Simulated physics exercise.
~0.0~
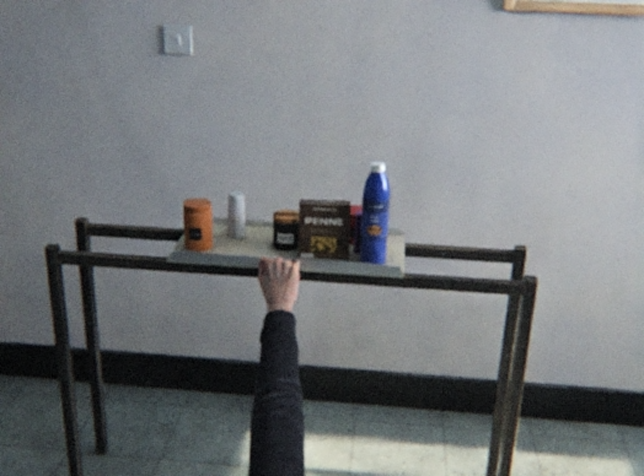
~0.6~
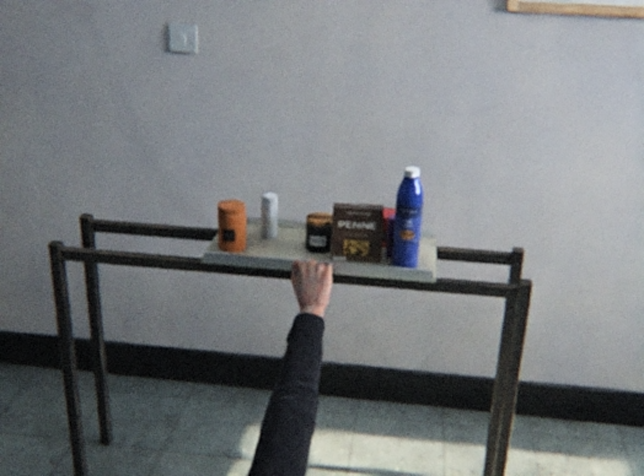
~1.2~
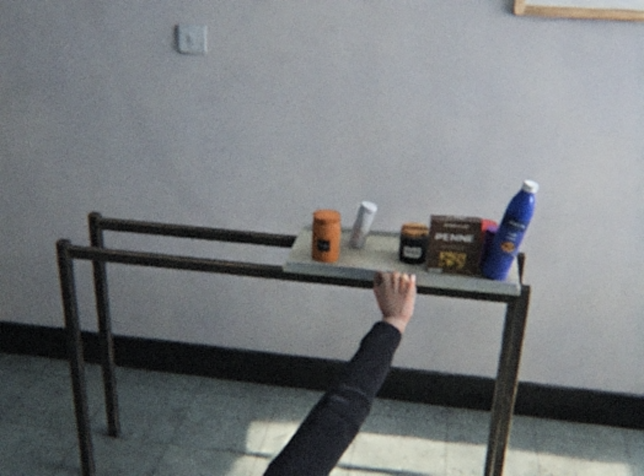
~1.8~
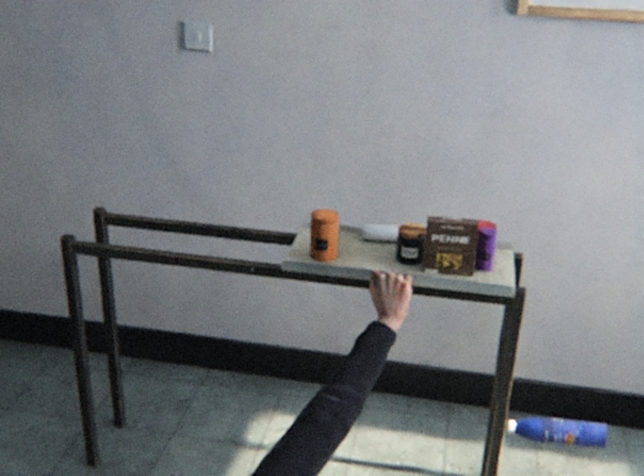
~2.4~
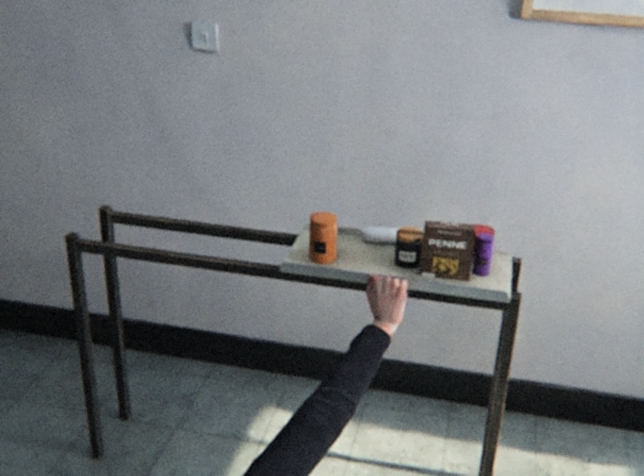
A pale tray slides along a dark metal rail frame before a grey wall in a tiled room, seen from the front and slightly above. It carries an orange jar and a white shaker on the left, a black jar and brown packet towards the middle, and a purple shaker and blue bottle on the right. A dark-sleeved arm moves the tray rightward to the end, where the bottle and white shaker lean. The bottle falls to the floor while the white shaker topples onto the tray. The other items remain upright, the hand still at the tray's edge.
